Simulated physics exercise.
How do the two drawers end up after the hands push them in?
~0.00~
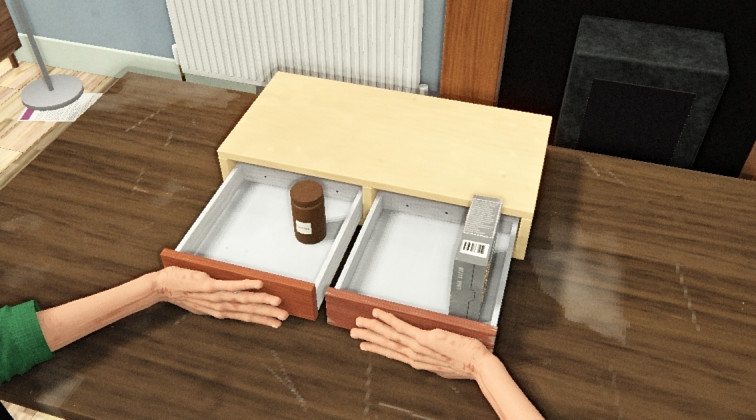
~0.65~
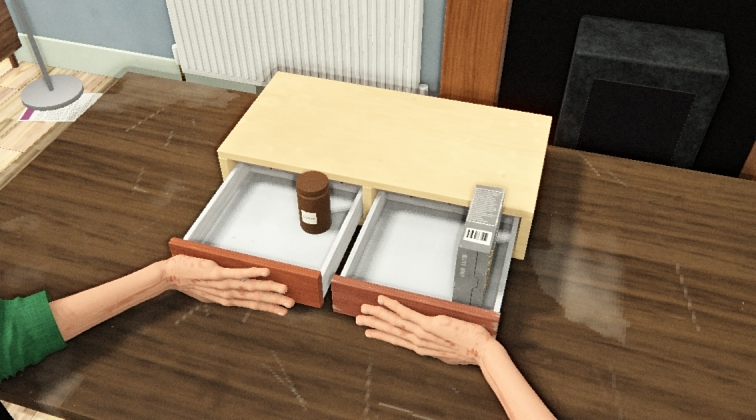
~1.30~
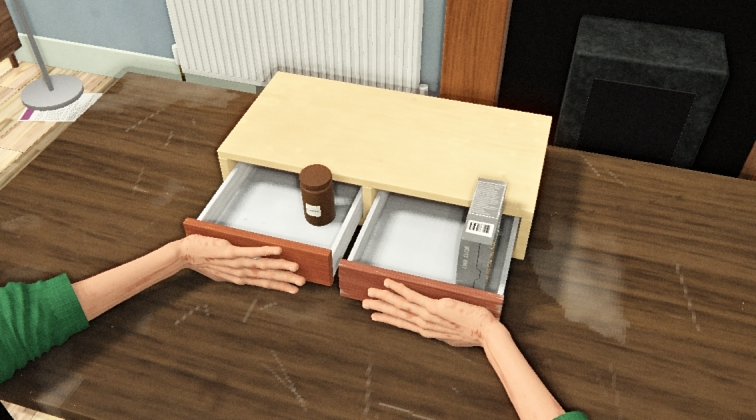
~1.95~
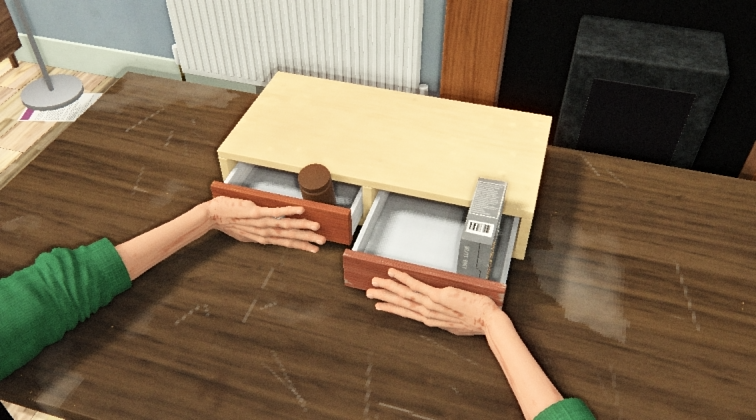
Neither drawer closes. Both are left partly open, with the brown jar still showing in the left one and the grey packet standing up in the right one.
